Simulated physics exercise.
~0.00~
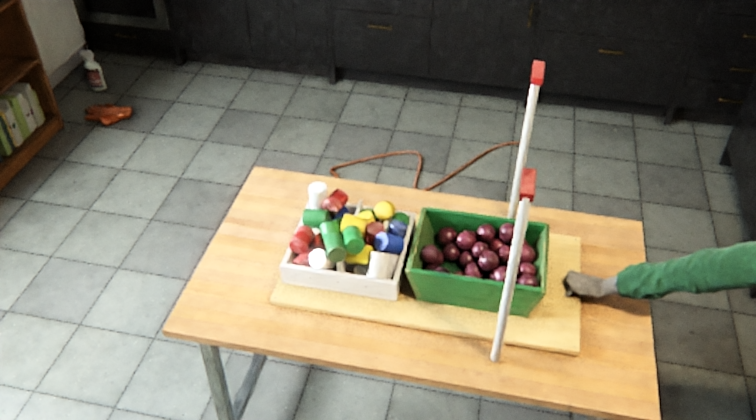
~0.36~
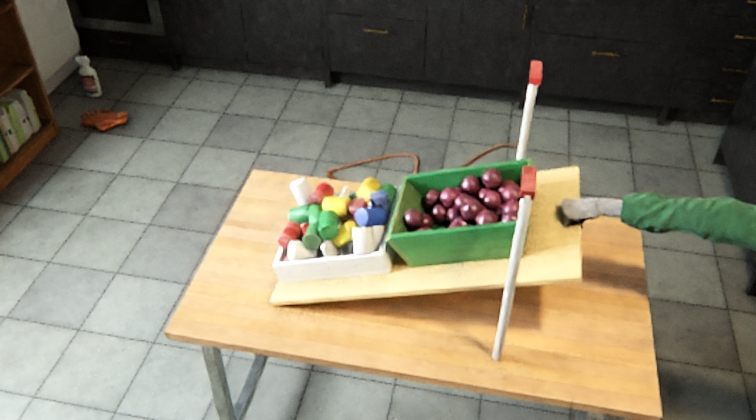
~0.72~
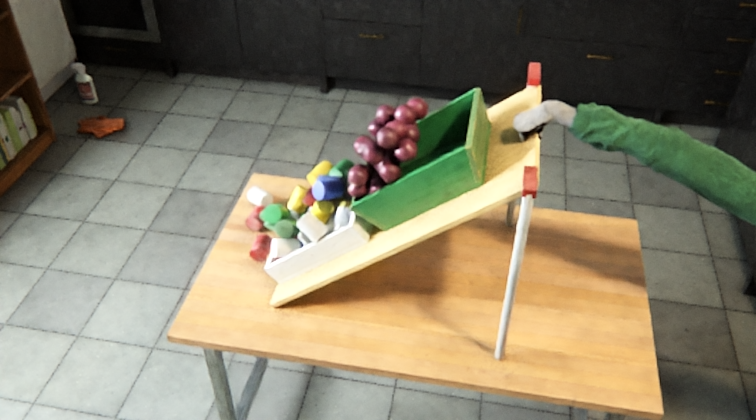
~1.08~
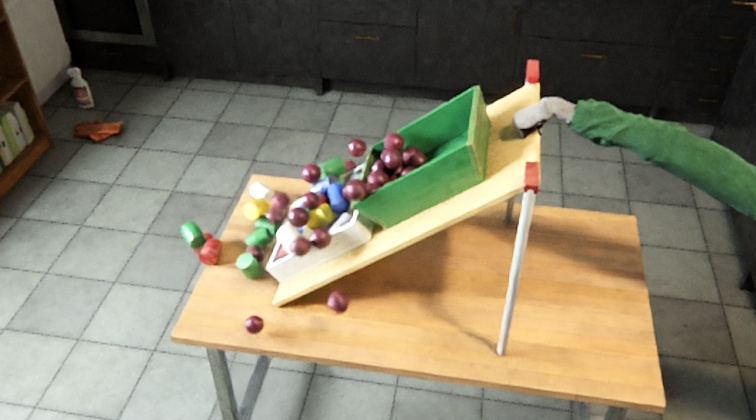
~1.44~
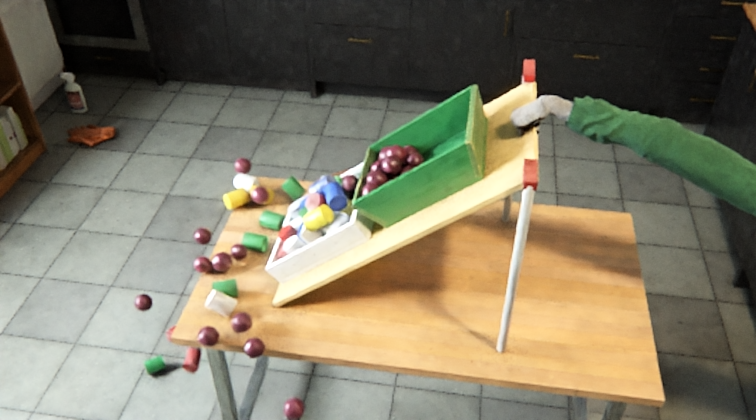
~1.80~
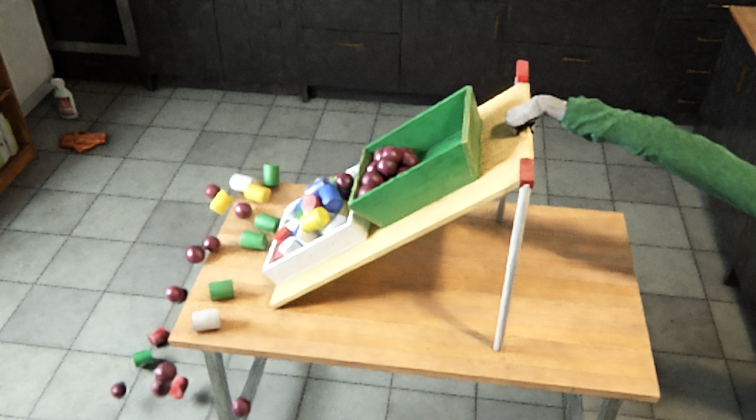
We see a gloved hand swing up the right end of a board against two red stops, tipping a white crate of coloured jars and a green crate of red onions leftward; jars and onions spill across the table and floor, while some stay in both crates.
